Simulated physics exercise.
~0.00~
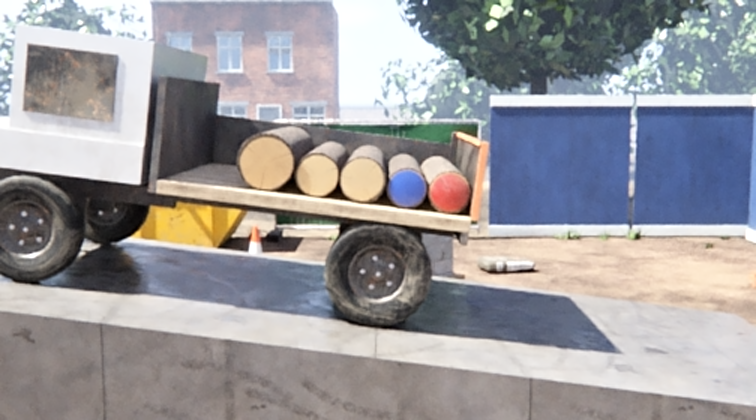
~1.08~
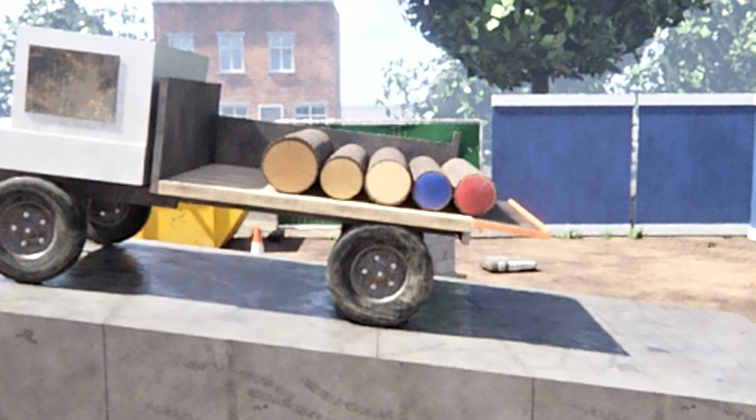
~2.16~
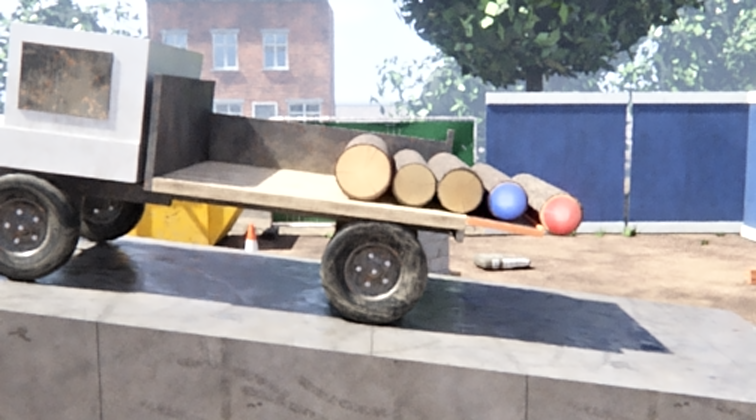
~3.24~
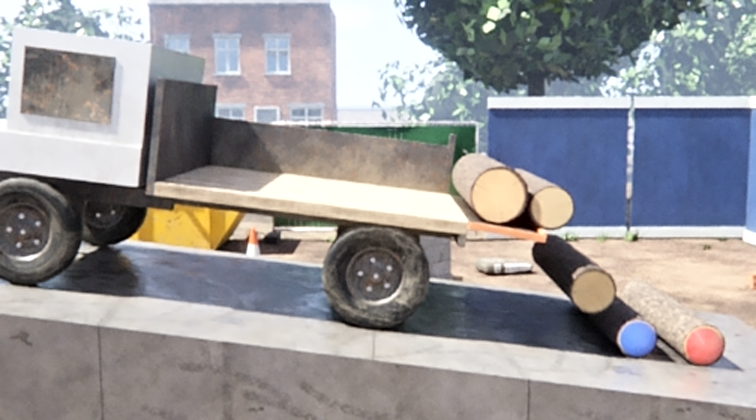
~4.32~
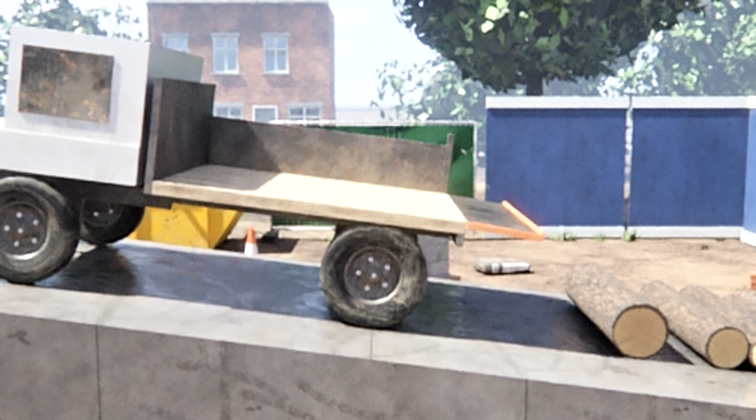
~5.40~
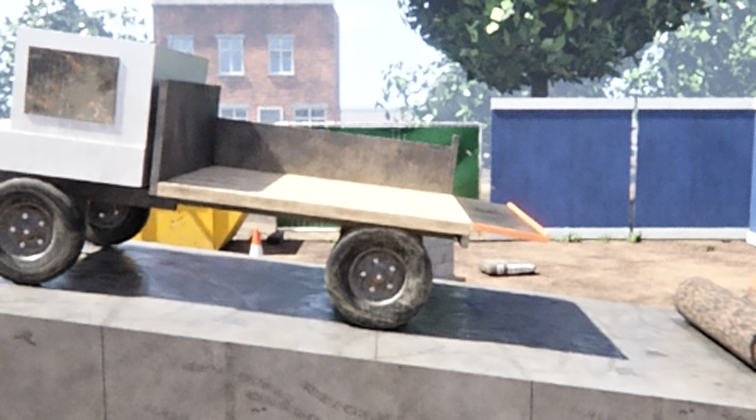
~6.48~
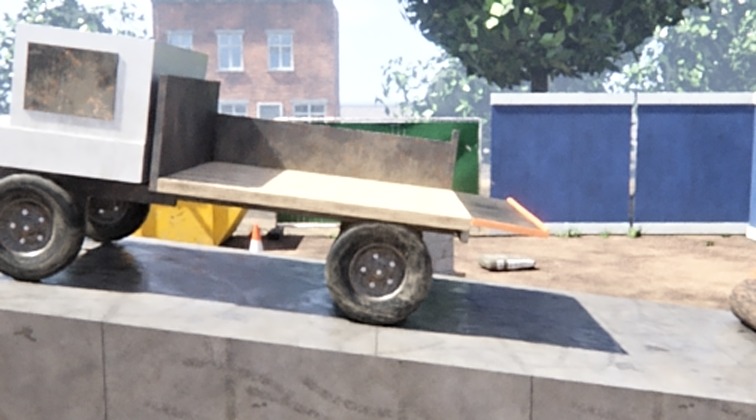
Pick-up truck on a slope dropping its tailgate, five logs rolling off the bed to the ground and away right.
